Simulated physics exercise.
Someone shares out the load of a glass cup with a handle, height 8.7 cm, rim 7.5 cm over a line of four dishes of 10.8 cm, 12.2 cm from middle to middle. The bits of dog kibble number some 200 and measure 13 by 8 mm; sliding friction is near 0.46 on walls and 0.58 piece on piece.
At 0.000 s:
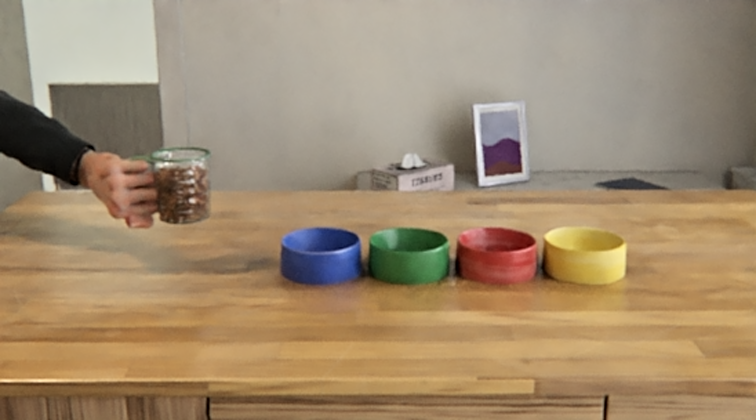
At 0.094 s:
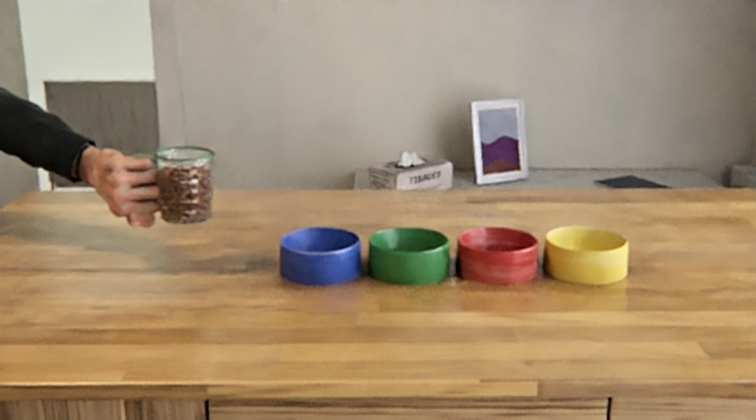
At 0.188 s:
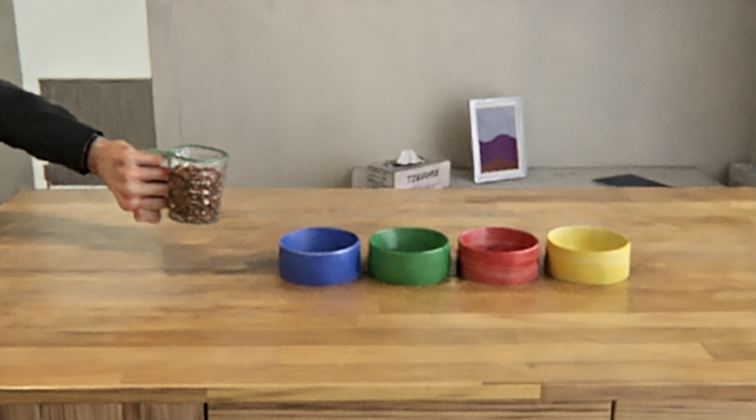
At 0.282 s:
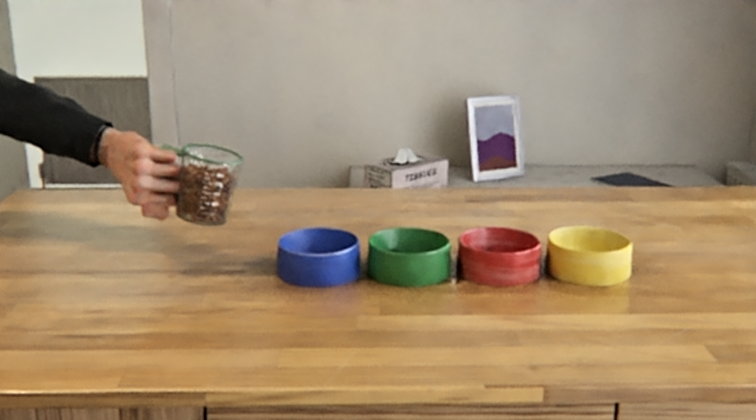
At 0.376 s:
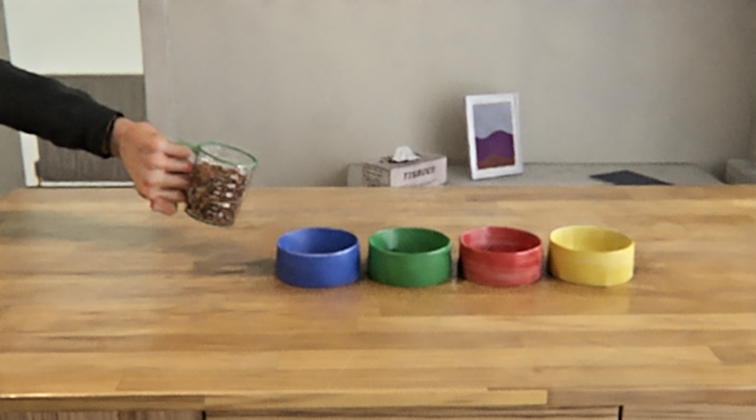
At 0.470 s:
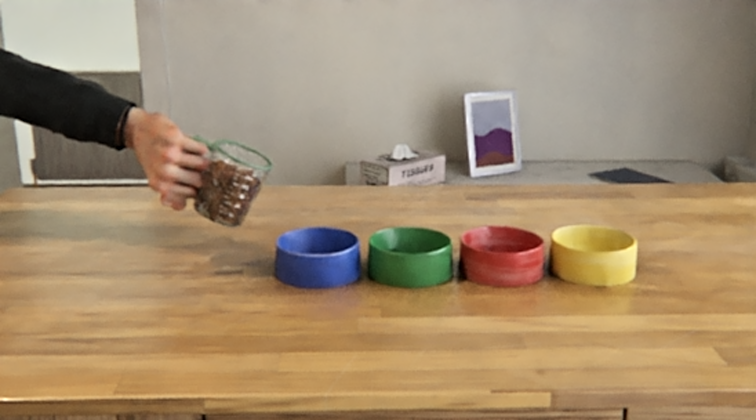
A wooden counter is seen from the front and slightly above, with a grey wall behind it, where a tissue box and a white-framed picture of purple hills stand. Four round dishes, blue, green, red and yellow from left to right, sit in a row on the counter. At left, a dark-sleeved hand holding a glass cup of brown kibble moves it a short way right, gradually tilting it rightward, while the view drifts very slightly.
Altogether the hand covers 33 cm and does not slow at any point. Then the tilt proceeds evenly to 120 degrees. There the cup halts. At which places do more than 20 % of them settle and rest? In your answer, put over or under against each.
Red dish - over; blue dish - under; green dish - under; yellow dish - under; counter - over.
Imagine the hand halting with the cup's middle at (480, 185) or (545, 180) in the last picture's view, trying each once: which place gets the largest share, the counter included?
The biggest share goes to red first, then to red.
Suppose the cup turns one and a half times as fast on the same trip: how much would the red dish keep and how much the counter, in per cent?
In that case I'd put red at 0 and the counter at 10.
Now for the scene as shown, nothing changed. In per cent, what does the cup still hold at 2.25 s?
10 per cent.
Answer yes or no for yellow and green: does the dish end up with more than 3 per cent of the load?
Checking yellow: It falls short; checking green: It clears.
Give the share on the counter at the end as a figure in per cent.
About 40 %.
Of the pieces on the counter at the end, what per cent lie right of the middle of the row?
50 percent.
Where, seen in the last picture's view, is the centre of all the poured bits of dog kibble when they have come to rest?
When it all comes to rest, the middle is near (470, 264).
After 1.20 s, tilt 69 degrees; cup holds 100 %.
Then, at 1.69 s, tilt 99 degrees; cup holds 95 %, green 5 %.
Then, at 2.25 s, tilt 120 degrees; cup holds 10 %, red 45 %, green 15 %.
At rest (3.1 s), red 45 %, blue 0 %, green 15 %, yellow 0 %, counter 40 %.
